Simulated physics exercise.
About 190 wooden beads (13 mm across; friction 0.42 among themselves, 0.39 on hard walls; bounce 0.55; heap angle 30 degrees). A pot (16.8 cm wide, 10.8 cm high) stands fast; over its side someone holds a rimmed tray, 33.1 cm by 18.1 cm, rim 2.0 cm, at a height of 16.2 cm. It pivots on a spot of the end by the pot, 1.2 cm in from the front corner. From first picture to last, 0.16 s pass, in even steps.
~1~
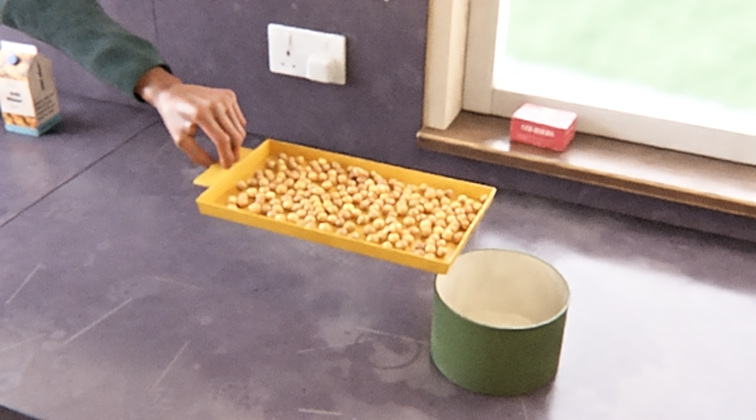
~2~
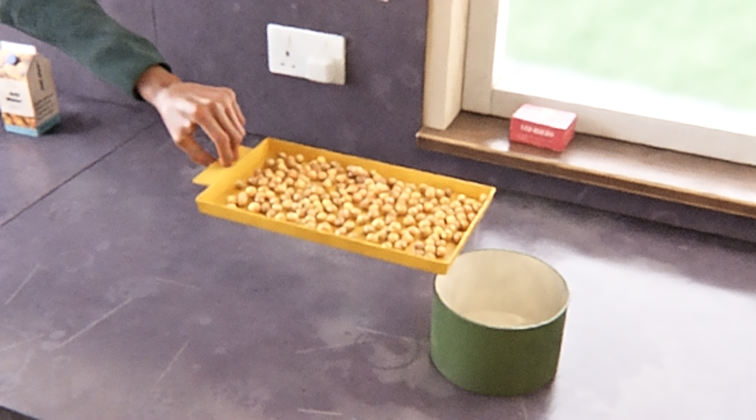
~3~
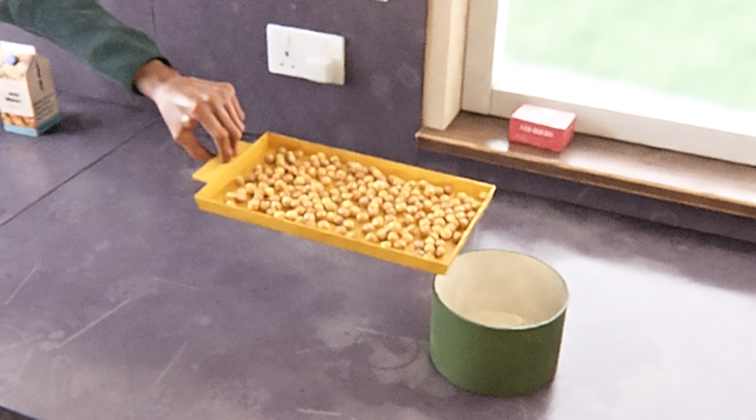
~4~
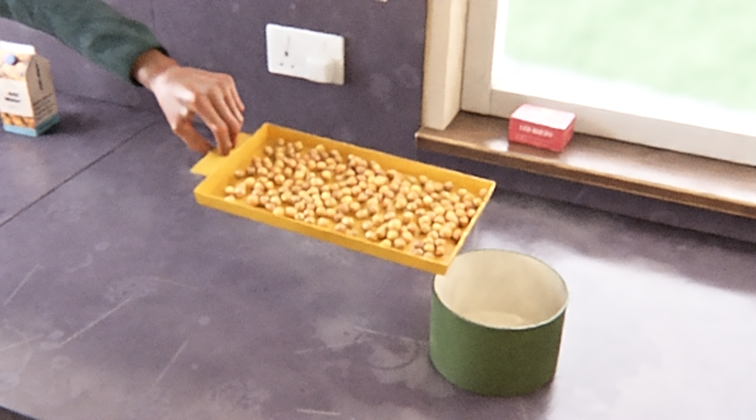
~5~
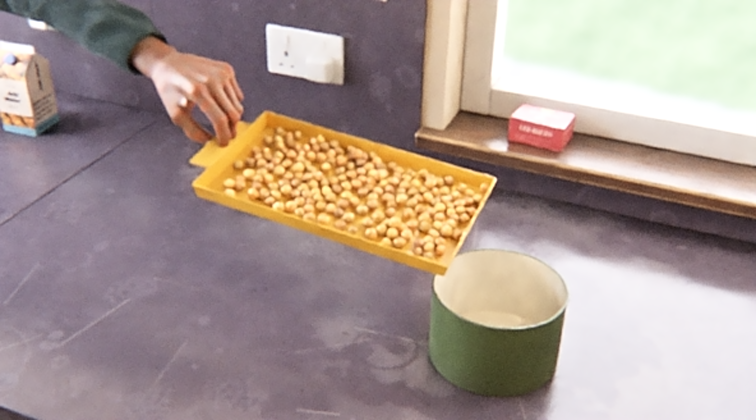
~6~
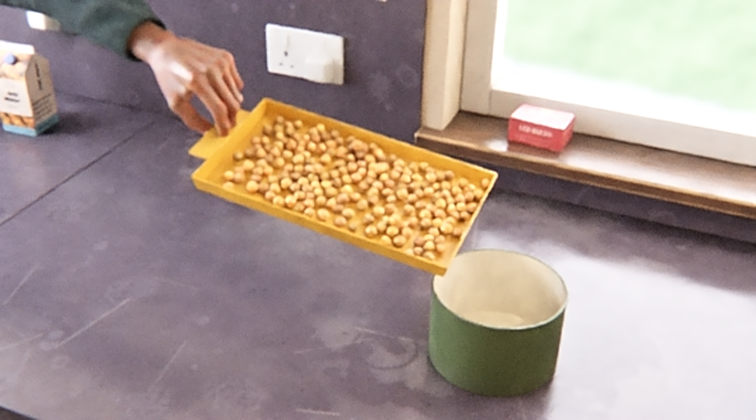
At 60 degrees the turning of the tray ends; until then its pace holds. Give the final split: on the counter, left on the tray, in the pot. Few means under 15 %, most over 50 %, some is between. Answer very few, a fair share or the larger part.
Counter a fair share, tray the larger part, pot very few.
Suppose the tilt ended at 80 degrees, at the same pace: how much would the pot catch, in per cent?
In that case some 0 per cent.
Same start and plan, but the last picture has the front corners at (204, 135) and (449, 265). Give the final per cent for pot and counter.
Pot 30, counter 30.
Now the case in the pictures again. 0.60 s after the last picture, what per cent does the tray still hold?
About 90 per cent.
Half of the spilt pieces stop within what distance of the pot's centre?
Roughly 24 cm.
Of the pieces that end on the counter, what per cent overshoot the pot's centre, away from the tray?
About 60 per cent.
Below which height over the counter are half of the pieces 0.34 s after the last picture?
Some 26 cm.
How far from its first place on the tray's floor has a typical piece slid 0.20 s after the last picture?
About 2 cm.
Then, 0.20 s after the last picture, tilt 37 degrees; the tray holds 100 %, the pot 0 %.
Then, 0.34 s after the last picture, tilt 54 degrees; the tray holds 100 %, the pot 0 %.
Then, 0.60 s after the last picture, tilt 60 degrees; the tray holds 90 %, the pot 0 %.
In the end, counter 25 %, tray 75 %, pot 0 %.
